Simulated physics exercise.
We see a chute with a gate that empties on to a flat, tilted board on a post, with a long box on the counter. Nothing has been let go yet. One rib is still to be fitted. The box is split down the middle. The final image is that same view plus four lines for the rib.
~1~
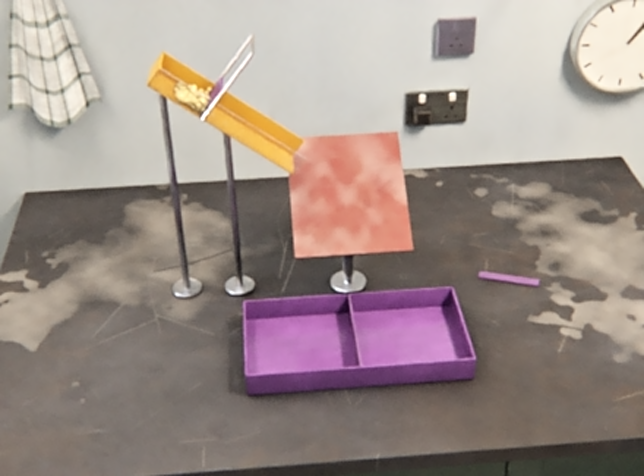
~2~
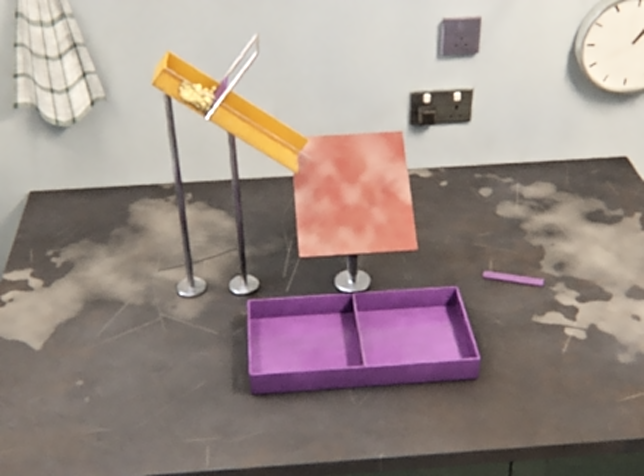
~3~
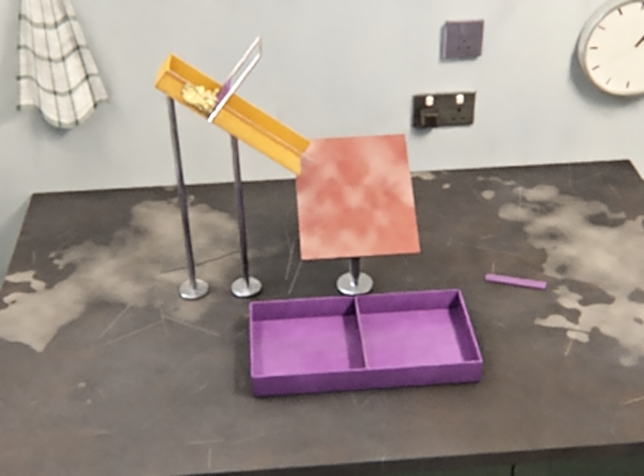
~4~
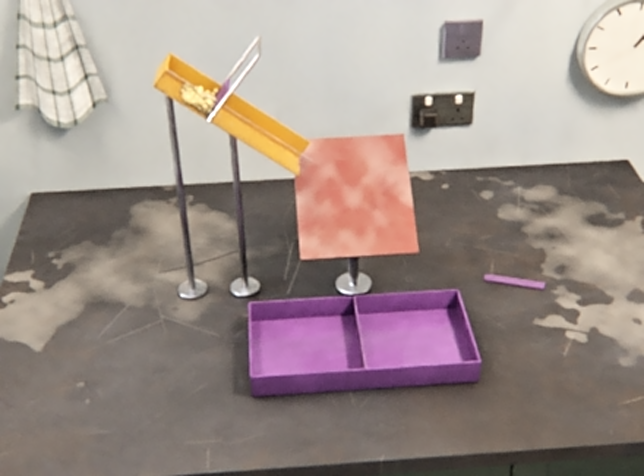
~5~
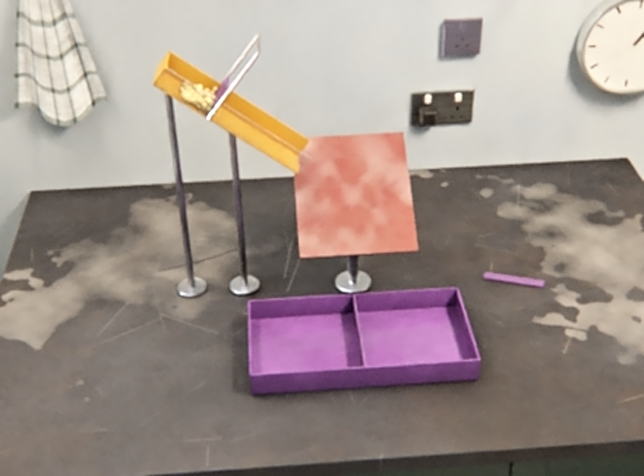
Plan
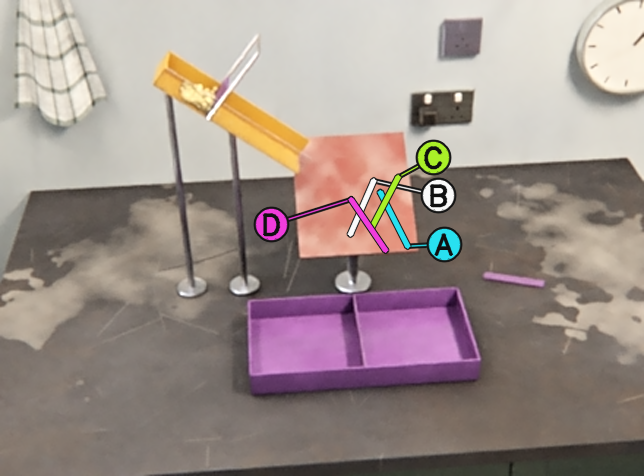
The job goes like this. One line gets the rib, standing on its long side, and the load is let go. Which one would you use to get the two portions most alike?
The best line is C.
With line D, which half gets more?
Right.
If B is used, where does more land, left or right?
More lands on the left.
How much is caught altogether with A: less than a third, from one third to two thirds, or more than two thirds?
More than two thirds.
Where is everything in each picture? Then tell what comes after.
In the first frame, load behind the gate at (196, 96), soya beans; lip of the chute at (293, 165), sloping fairly steeply.
In the second frame, middle of the board at (353, 192), tilted fairly steeply; middle of its low edge at (359, 253); of its high edge at (347, 134).
In the third frame, front corners of the box at (252, 377) and (482, 361); front end of its middle wall at (368, 369); gate still shut at (227, 90).
In the fourth frame, middle of the load at (202, 98); lip at (299, 167).
In the fifth frame, middle of the load at (202, 96); lip at (298, 165).
On the marked copy, line A from (380, 192) to (407, 246); line B from (373, 180) to (350, 234); line C from (398, 177) to (371, 228); line D from (351, 199) to (385, 250).
Choosing A, of what is caught, a stray few in the left half, nearly all in the right.
Choosing B, of what is caught, nearly all in the left half, a small part in the right.
Choosing C, of what is caught, about half in the left half, about half in the right.
Choosing D, of what is caught, a small part in the left half, most in the right.
